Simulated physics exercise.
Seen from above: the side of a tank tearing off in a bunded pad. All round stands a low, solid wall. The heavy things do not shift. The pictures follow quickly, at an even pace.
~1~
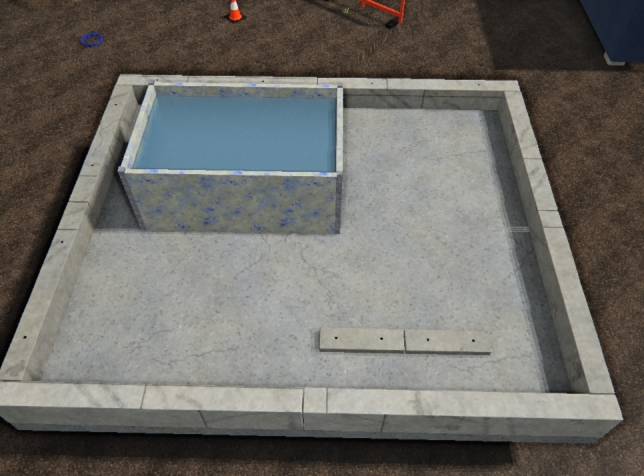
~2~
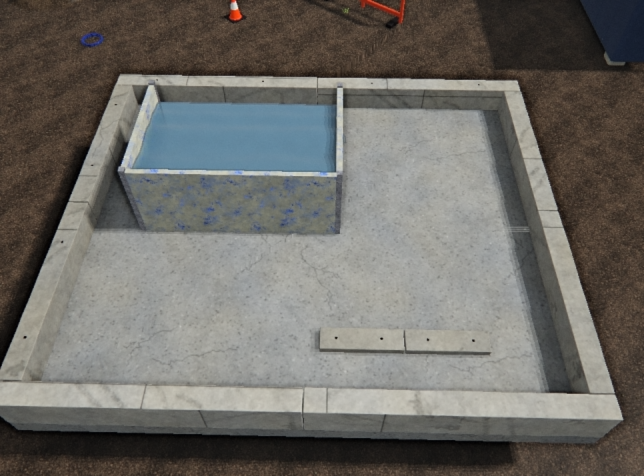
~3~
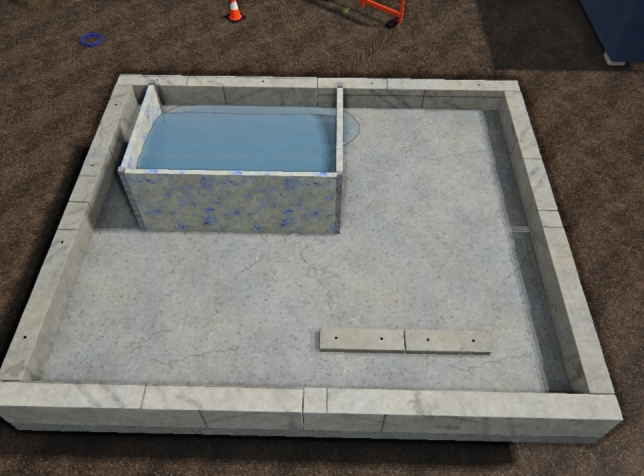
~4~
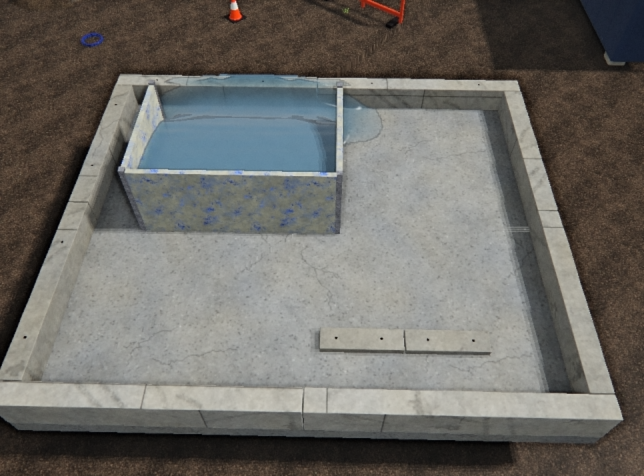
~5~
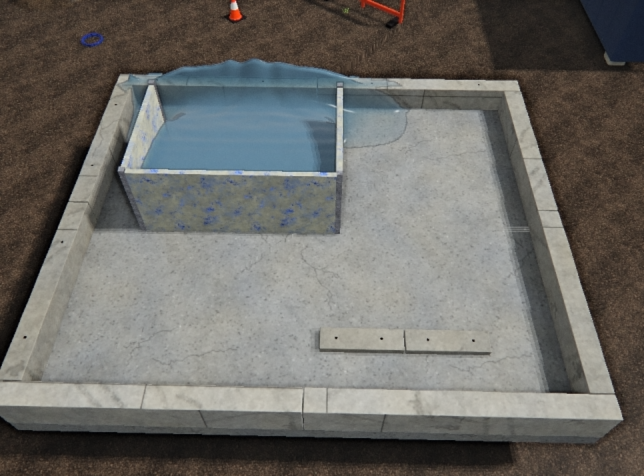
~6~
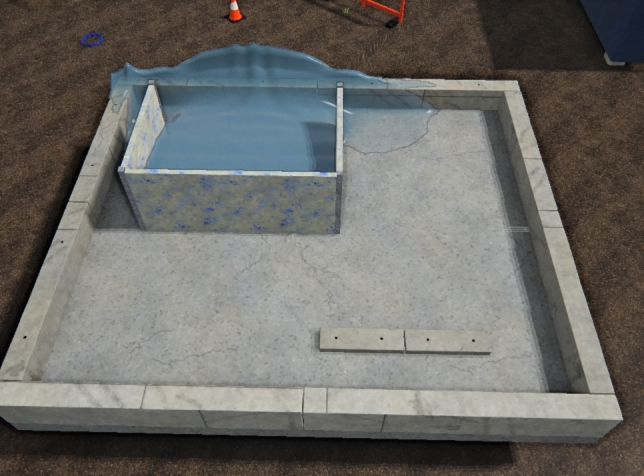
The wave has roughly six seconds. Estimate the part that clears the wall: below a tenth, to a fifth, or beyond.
The share lost is over a fifth.
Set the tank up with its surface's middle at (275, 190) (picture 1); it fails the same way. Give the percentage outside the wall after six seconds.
Some 12 per cent.
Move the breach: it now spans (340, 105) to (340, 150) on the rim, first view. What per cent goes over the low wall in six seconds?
About 2 per cent.
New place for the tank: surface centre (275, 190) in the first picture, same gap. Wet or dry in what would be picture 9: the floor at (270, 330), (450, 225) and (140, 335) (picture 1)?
One after the other: Free of water, free of water, clear.
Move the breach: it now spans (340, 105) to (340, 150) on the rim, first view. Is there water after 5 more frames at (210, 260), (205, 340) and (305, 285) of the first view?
As listed: No water, clear, clear.
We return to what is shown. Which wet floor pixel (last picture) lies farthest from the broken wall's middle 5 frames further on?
Near (488, 113).
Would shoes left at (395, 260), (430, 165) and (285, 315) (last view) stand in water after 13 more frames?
In that order: Not flooded, wet, no water.
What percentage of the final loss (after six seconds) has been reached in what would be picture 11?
I make it 75 per cent.
A moment on, water covers 20 % of the floor; the low wall has let 10 % over.
Next, water covers 30 % of the floor; the low wall has let 18 % over.
Then, water covers 50 % of the floor; the low wall has let 23 % over.
Later, water covers 70 % of the floor; the low wall has let 24 % over.
In the end, water covers 80 % of the floor; the low wall has let 24 % over.
